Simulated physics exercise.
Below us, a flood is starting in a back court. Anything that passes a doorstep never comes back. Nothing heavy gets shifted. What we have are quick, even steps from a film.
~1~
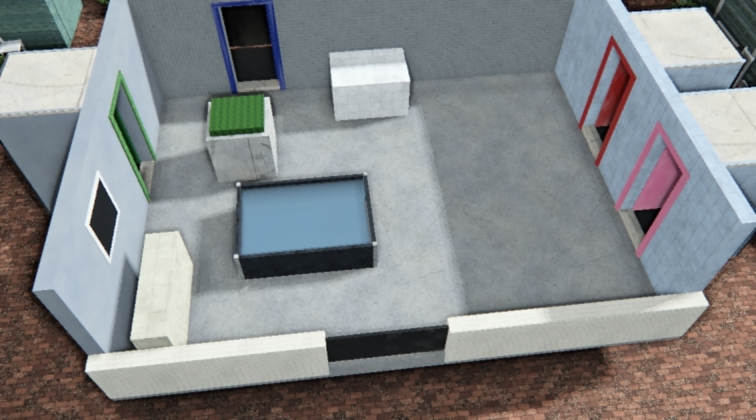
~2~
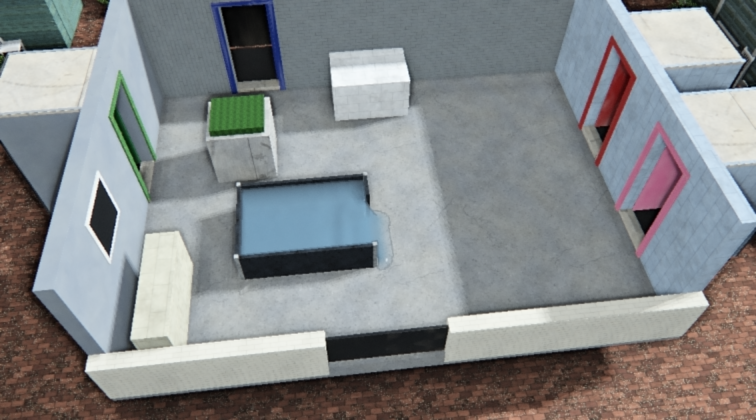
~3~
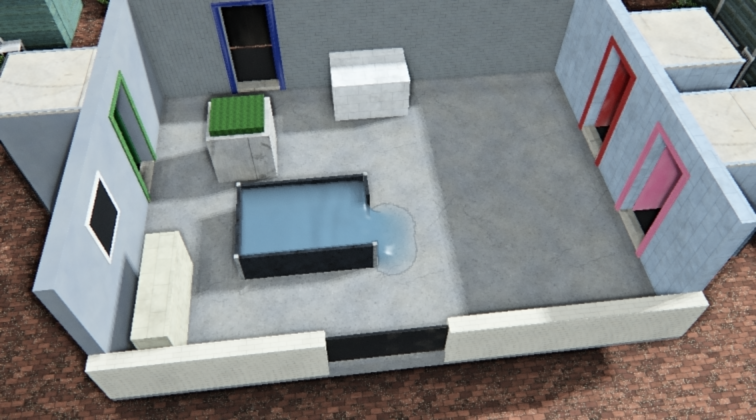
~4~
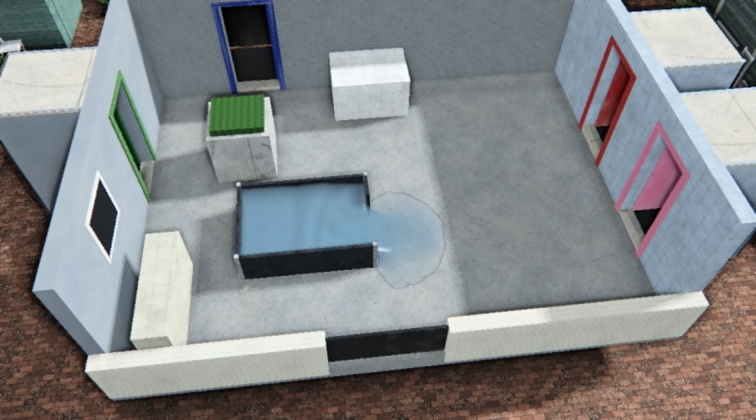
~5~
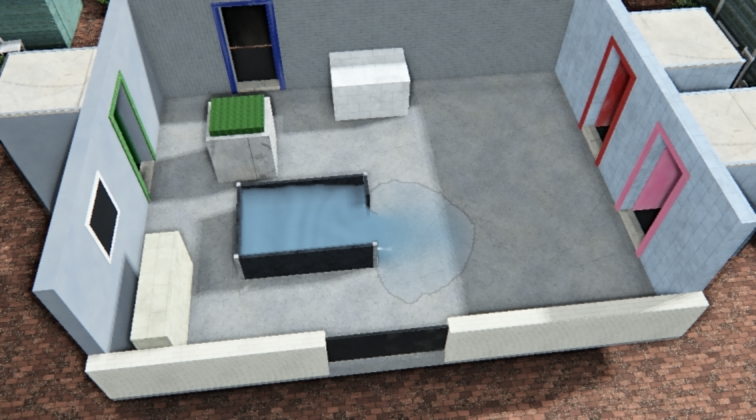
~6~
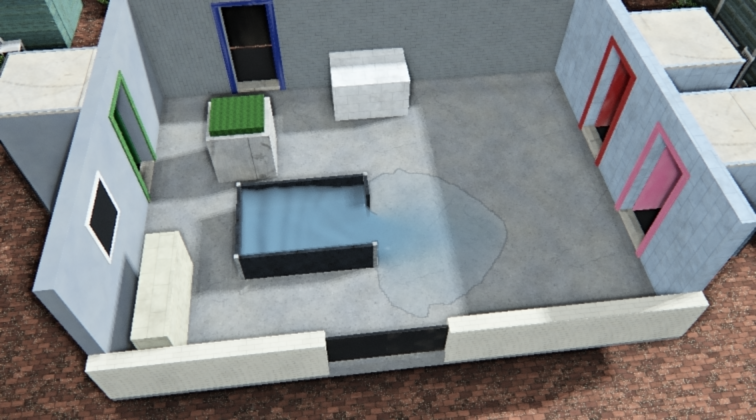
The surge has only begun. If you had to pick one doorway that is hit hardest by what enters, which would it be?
The pink doorway takes the most.
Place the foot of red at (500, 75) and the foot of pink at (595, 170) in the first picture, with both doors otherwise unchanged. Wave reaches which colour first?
I'd pick the pink door.
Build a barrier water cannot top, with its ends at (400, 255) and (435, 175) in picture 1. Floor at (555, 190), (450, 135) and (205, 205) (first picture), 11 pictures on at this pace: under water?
First spot unreached, second soaked, third unreached.
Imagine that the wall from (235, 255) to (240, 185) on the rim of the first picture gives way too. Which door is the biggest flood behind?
It's the door marked green.
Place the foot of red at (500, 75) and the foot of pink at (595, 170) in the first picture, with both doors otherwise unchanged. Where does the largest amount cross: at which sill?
That would be the door marked pink.
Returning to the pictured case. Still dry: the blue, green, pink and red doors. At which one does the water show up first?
That would be the pink-painted one.
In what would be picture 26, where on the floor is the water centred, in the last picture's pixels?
Around pixel (460, 233) of the last picture.
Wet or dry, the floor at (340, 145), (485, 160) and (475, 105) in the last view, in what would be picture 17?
Taking them in turn: Not wetted, drenched, not wetted.
A moment on, water covers 25 % of the floor; green door not reached, blue door not reached, red door not reached, pink door not reached.
Next, water covers 35 % of the floor; green door not reached, blue door not reached, red door not reached, pink door a trickle in.
Then, water covers 40 % of the floor; green door not reached, blue door not reached, red door a trickle in, pink door a lot in.
Later, water covers 45 % of the floor; green door not reached, blue door not reached, red door a trickle in, pink door a lot in.
In the end, water covers 60 % of the floor; green door not reached, blue door not reached, red door a trickle in, pink door a lot in; the pink door has let in the most.
